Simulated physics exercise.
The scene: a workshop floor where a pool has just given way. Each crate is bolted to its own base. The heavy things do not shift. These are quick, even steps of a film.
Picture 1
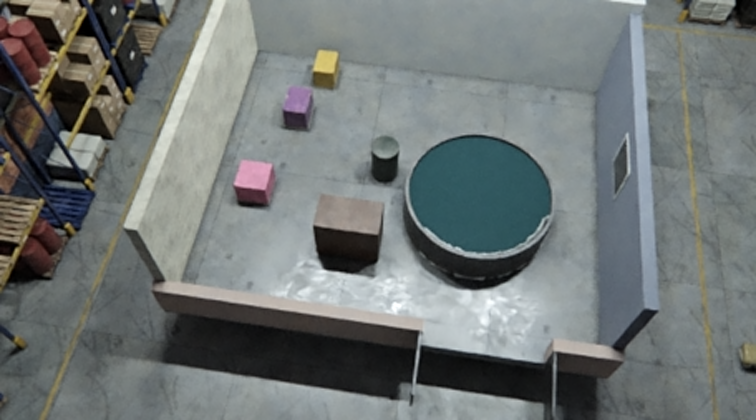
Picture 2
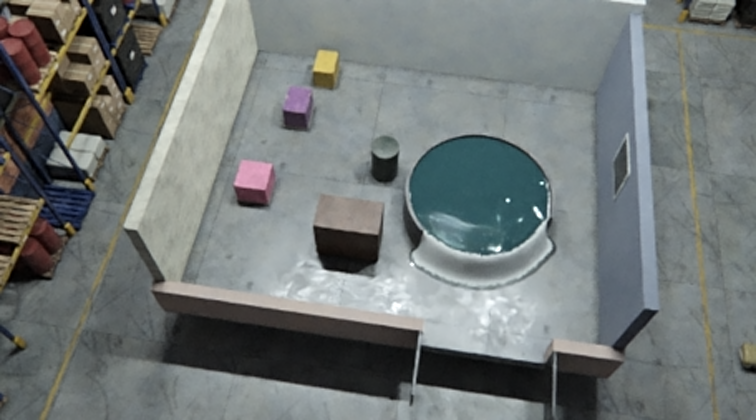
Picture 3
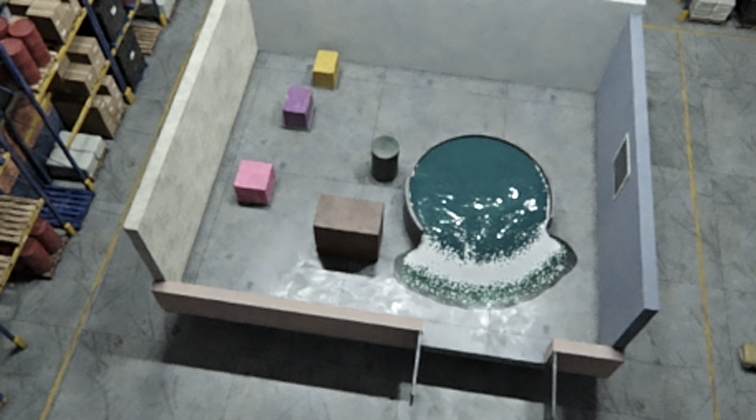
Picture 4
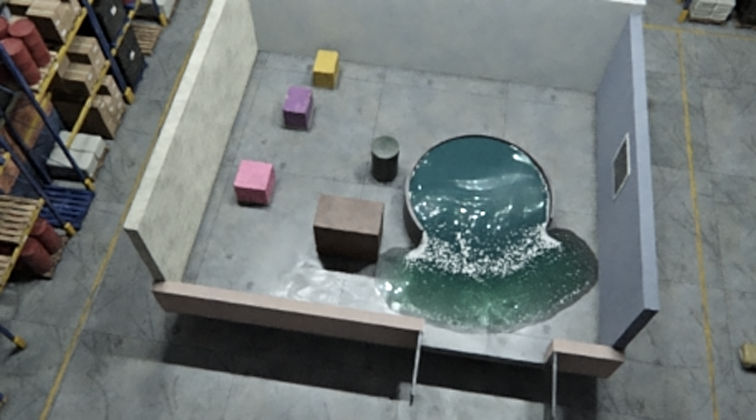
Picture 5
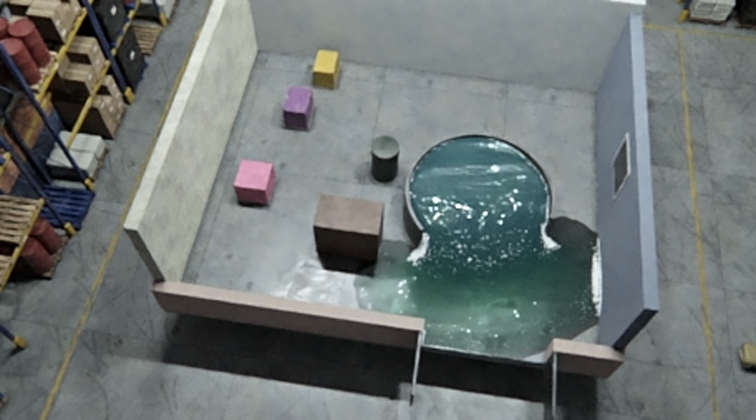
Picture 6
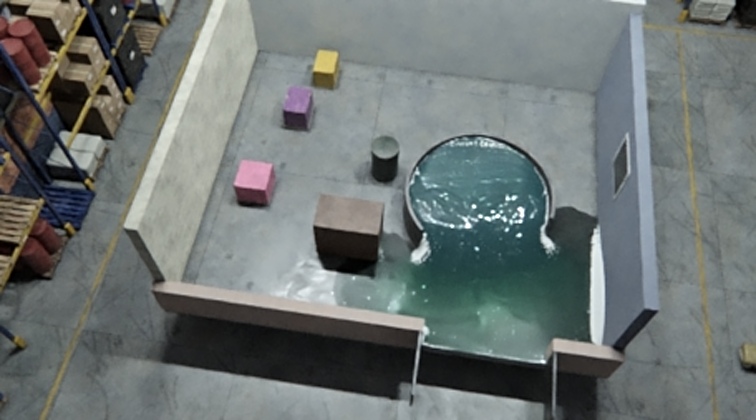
Water in a round, dark-rimmed pool sits still on a walled workshop floor, near a brown box and a small dark barrel. It then bursts through the near side in a white, foamy sheet, fans out across the floor as a green puddle, and spreads against the blue wall at right.
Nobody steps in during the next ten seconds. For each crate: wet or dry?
One by one: The yellow crate gets wet; the pink crate gets wet; the purple crate stays dry.
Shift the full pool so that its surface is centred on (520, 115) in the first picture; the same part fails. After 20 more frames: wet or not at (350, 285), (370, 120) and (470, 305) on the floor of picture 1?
One after the other: Covered, not flooded, flooded.
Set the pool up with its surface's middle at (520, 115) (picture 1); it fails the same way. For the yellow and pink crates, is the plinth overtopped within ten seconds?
One by one: Yellow crate gets wet, pink crate takes water.
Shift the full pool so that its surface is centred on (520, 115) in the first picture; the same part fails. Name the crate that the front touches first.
The pink crate.
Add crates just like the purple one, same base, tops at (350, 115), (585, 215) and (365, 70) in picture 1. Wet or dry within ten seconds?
One after the other: Remains dry, is topped, escapes it.
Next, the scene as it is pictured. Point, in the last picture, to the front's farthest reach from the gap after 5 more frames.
Around (220, 302).
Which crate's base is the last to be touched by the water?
The crate marked yellow.
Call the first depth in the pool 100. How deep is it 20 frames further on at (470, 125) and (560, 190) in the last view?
Roughly 0 and 8 per cent, in turn.
A moment on, water covers 25 % of the floor; the yellow crate not reached, the pink crate not reached, the purple crate not reached.
Next, water covers 35 % of the floor; the yellow crate not reached, the pink crate not reached, the purple crate not reached.
Then, water covers 45 % of the floor; the yellow crate not reached, the pink crate water round its plinth, the purple crate not reached.
Later, water covers 70 % of the floor; the yellow crate water round its plinth, the pink crate water round its plinth, the purple crate water round its plinth.
In the end, water covers 95 % of the floor; the yellow crate was topped, the pink crate was topped, the purple crate stayed above the water.
